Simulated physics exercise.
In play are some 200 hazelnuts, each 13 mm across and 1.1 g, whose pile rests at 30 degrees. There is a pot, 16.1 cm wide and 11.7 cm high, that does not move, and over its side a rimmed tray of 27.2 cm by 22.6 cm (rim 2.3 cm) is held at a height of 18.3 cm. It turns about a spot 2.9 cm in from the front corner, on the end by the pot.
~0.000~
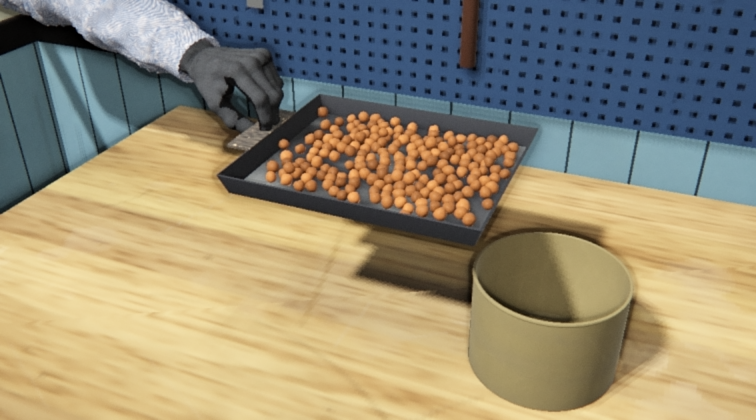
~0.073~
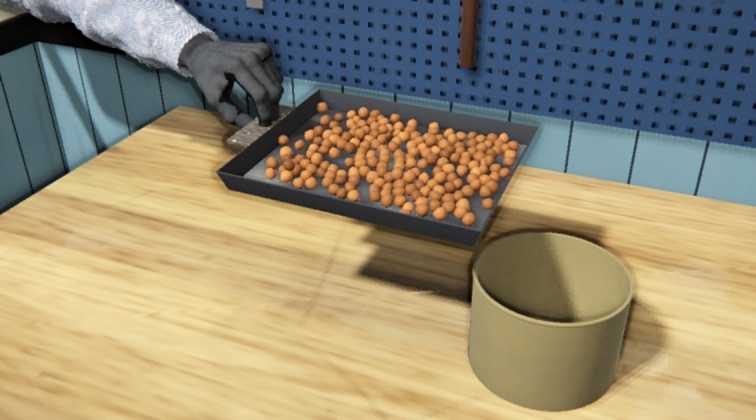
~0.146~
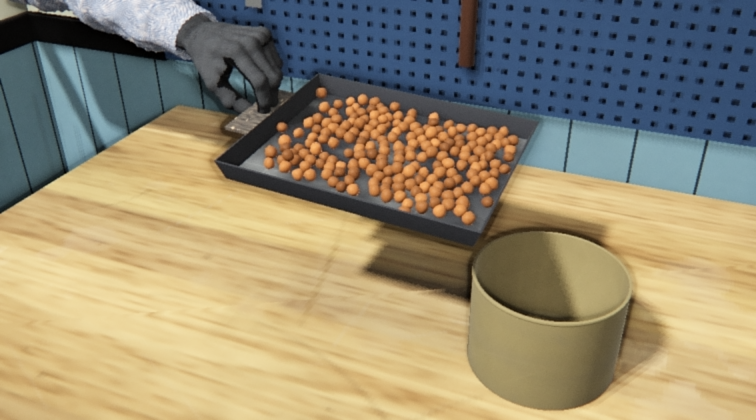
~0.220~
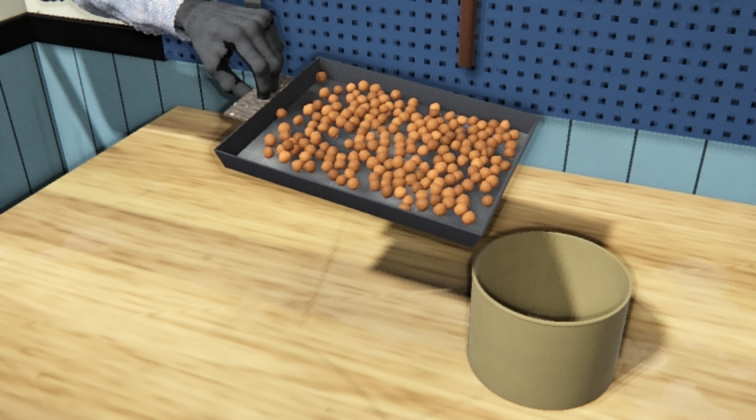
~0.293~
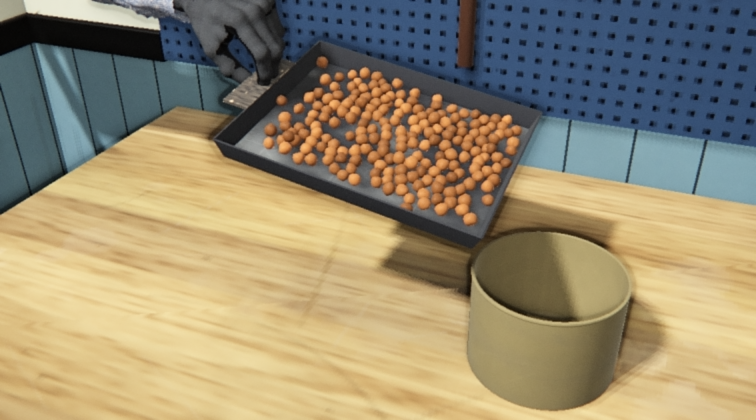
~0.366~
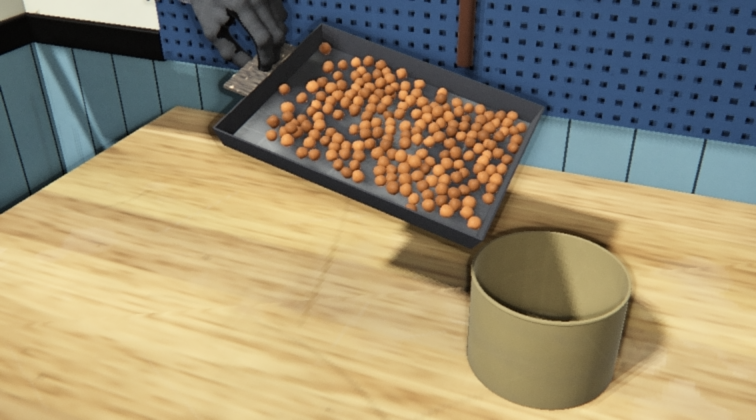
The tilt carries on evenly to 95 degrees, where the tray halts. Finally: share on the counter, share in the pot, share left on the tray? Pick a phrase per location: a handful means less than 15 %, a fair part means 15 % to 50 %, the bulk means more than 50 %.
Counter: The bulk, pot: A fair part, tray: A handful.
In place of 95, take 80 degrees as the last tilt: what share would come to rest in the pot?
Roughly 30 %.
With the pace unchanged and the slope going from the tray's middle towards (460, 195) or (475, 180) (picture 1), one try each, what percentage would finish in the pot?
I'd put it at roughly 70 per cent for the first tilt and roughly 50 per cent for the second.
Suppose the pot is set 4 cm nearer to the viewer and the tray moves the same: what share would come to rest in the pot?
Then close to 75 per cent.
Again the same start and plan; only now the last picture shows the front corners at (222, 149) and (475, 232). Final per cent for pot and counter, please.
Pot: 5, counter: 95.
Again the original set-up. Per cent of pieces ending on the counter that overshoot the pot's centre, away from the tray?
Estimate: Roughly 60 per cent of the pieces.
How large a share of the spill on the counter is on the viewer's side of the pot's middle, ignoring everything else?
Near 100 in a hundred.
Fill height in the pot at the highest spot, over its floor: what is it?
Some 2.0 cm above the floor.
Then, at 1.04 s, tilt 54 degrees; the tray holds 100 %, the pot 0 %.
Then, at 1.48 s, tilt 78 degrees; the tray holds 60 %, the pot 5 %.
After 2.01 s, tilt 95 degrees; the tray holds 0 %, the pot 30 %.
In the end, at 2.8 s, counter 70 %, pot 30 %, tray 0 %.
